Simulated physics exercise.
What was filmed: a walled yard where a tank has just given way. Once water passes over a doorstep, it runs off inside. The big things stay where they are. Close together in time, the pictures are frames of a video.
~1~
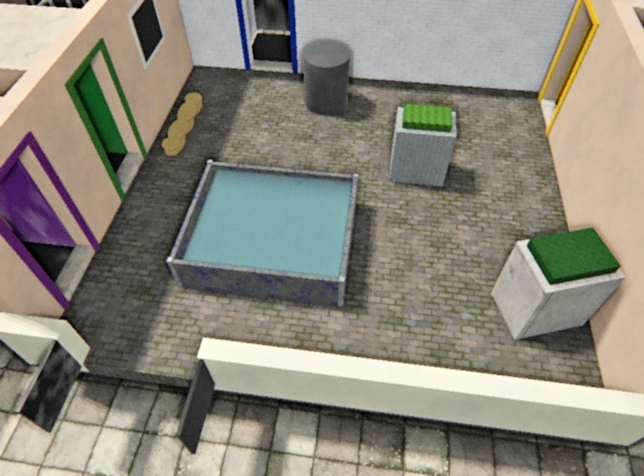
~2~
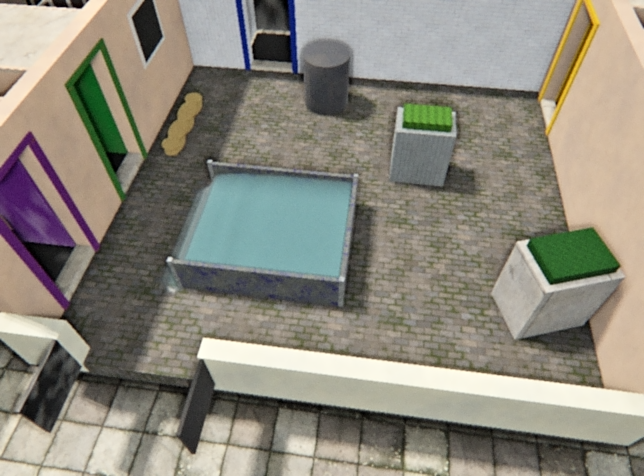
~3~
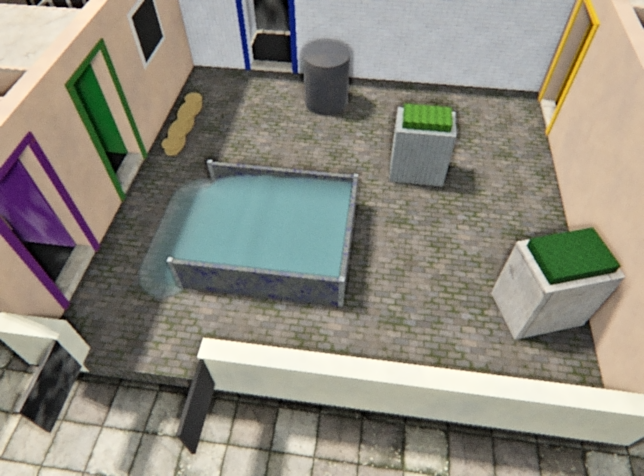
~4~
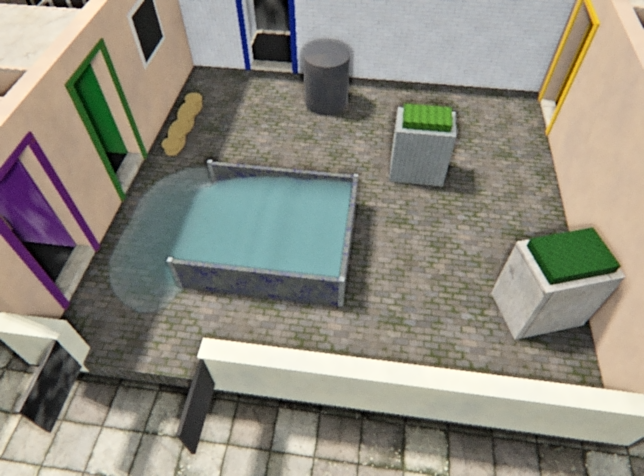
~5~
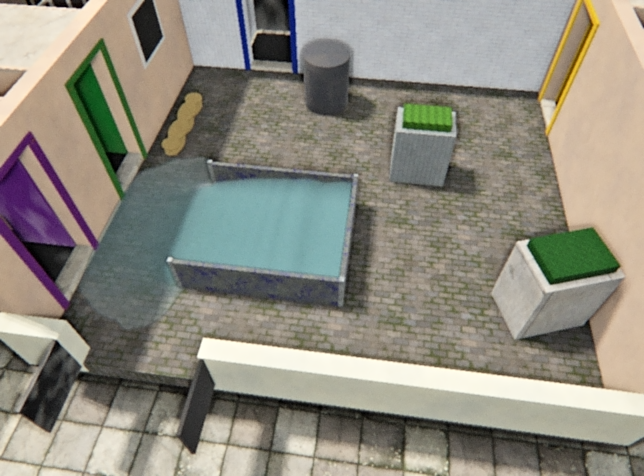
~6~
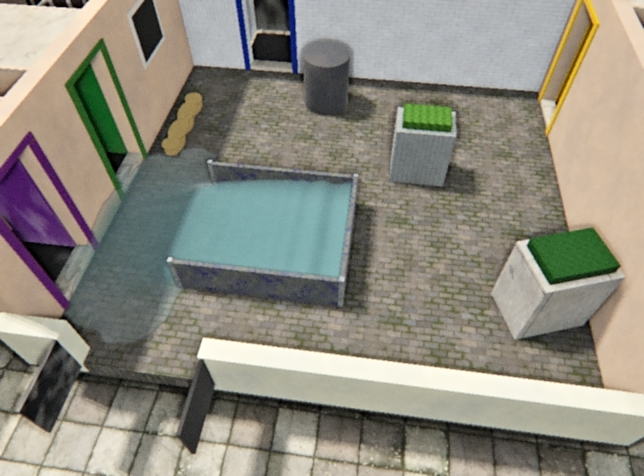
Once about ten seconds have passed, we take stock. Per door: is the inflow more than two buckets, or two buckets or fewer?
Yellow door - two or fewer; green door - more than two; purple door - more than two; blue door - two or fewer.
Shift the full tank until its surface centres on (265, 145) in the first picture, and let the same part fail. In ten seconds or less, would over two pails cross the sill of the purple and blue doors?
At the purple door it comes out lower; at the blue door it comes out higher.
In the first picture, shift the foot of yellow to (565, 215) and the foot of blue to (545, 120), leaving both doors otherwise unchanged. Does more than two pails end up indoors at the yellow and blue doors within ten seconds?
Result: Yellow ends up below; blue ends up below.
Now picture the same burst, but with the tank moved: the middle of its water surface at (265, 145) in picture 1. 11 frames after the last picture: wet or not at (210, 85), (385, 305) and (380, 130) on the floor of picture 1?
In order: Submerged, untouched, untouched.
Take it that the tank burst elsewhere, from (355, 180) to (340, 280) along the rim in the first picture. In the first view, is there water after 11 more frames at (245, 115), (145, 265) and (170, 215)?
Going in your order, I'd say still bare, then still bare, then still bare.
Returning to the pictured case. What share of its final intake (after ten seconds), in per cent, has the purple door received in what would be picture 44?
Roughly 100 percent.
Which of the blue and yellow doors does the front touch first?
Looks like the blue-painted one.
A moment on, water covers 15 % of the floor; the yellow door not reached, the green door under two buckets in, the purple door over two buckets in, the blue door not reached.
Next, water covers 20 % of the floor; the yellow door not reached, the green door over two buckets in, the purple door over two buckets in, the blue door not reached.
Then, water covers 40 % of the floor; the yellow door not reached, the green door far over two buckets in, the purple door far over two buckets in, the blue door wet at the sill, nothing in.
Later, water covers 70 % of the floor; the yellow door not reached, the green door far over two buckets in, the purple door far over two buckets in, the blue door wet at the sill, nothing in.
In the end, water covers 85 % of the floor; the yellow door wet at the sill, nothing in, the green door far over two buckets in, the purple door far over two buckets in, the blue door wet at the sill, nothing in.
